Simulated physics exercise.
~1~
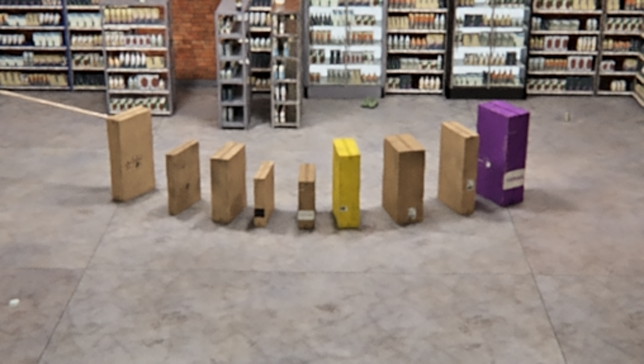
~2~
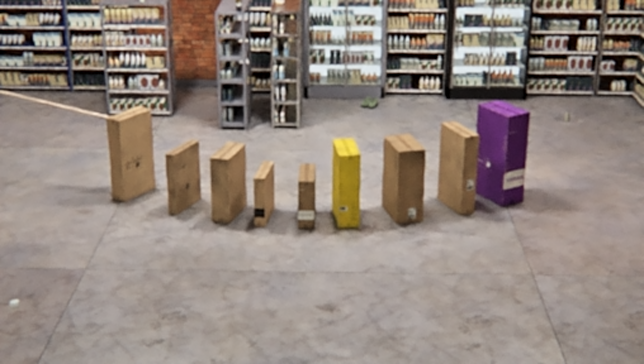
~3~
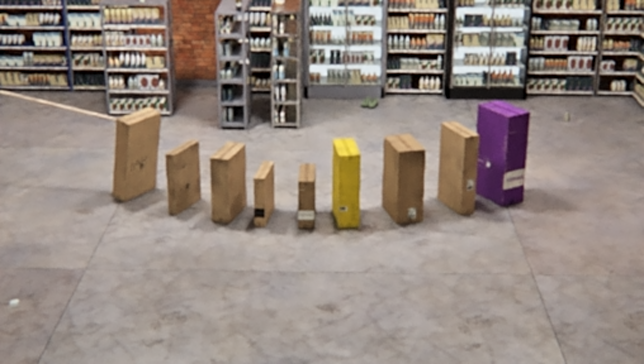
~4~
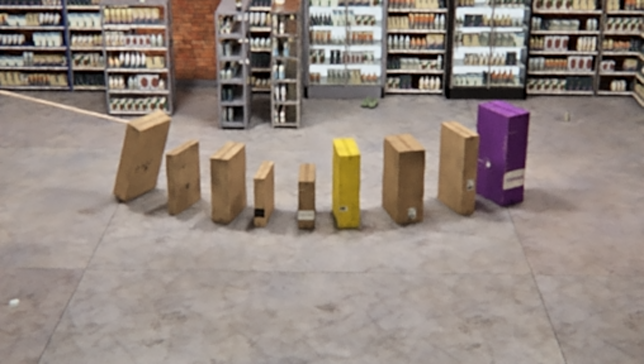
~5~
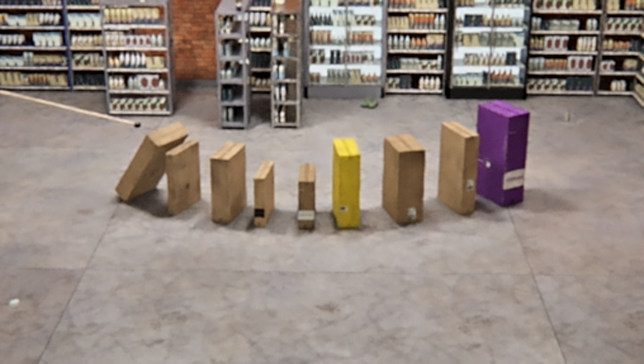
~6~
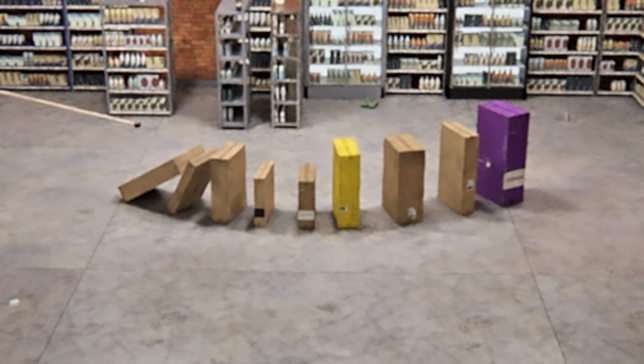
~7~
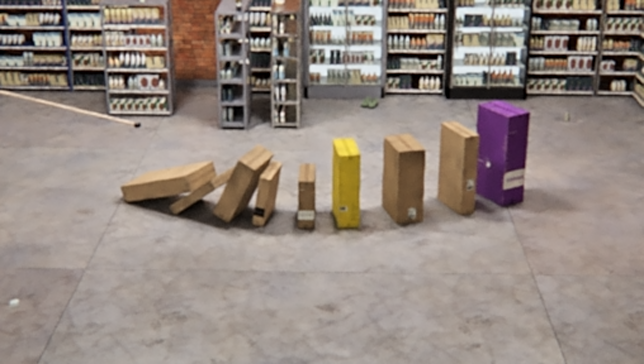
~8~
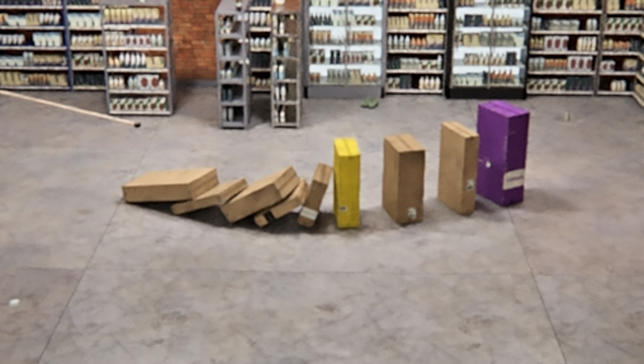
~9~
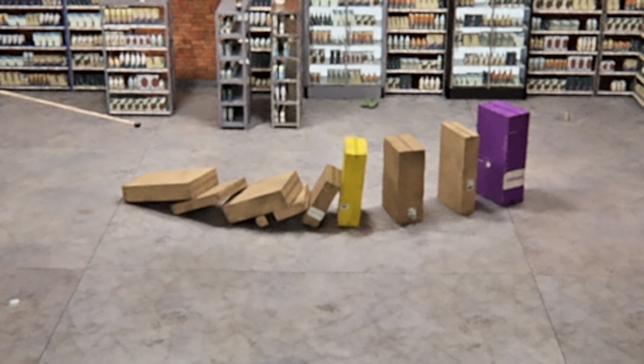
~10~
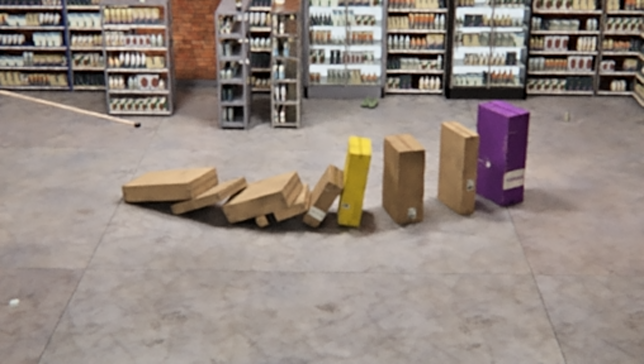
A curved row of nine upright cartons, mostly brown with a yellow one past the middle and a tall purple one at the right end, stands on a grey floor before stocked shop shelves, seen from slightly above by a still camera. From the left, a thin pole pushes the first brown carton until it tips rightward. It knocks into the next, and the small brown cartons topple in turn, settling in an overlapping heap. The last of them leans against the yellow carton, which tilts slightly right but stays up. The two brown cartons beyond and the purple one remain standing.
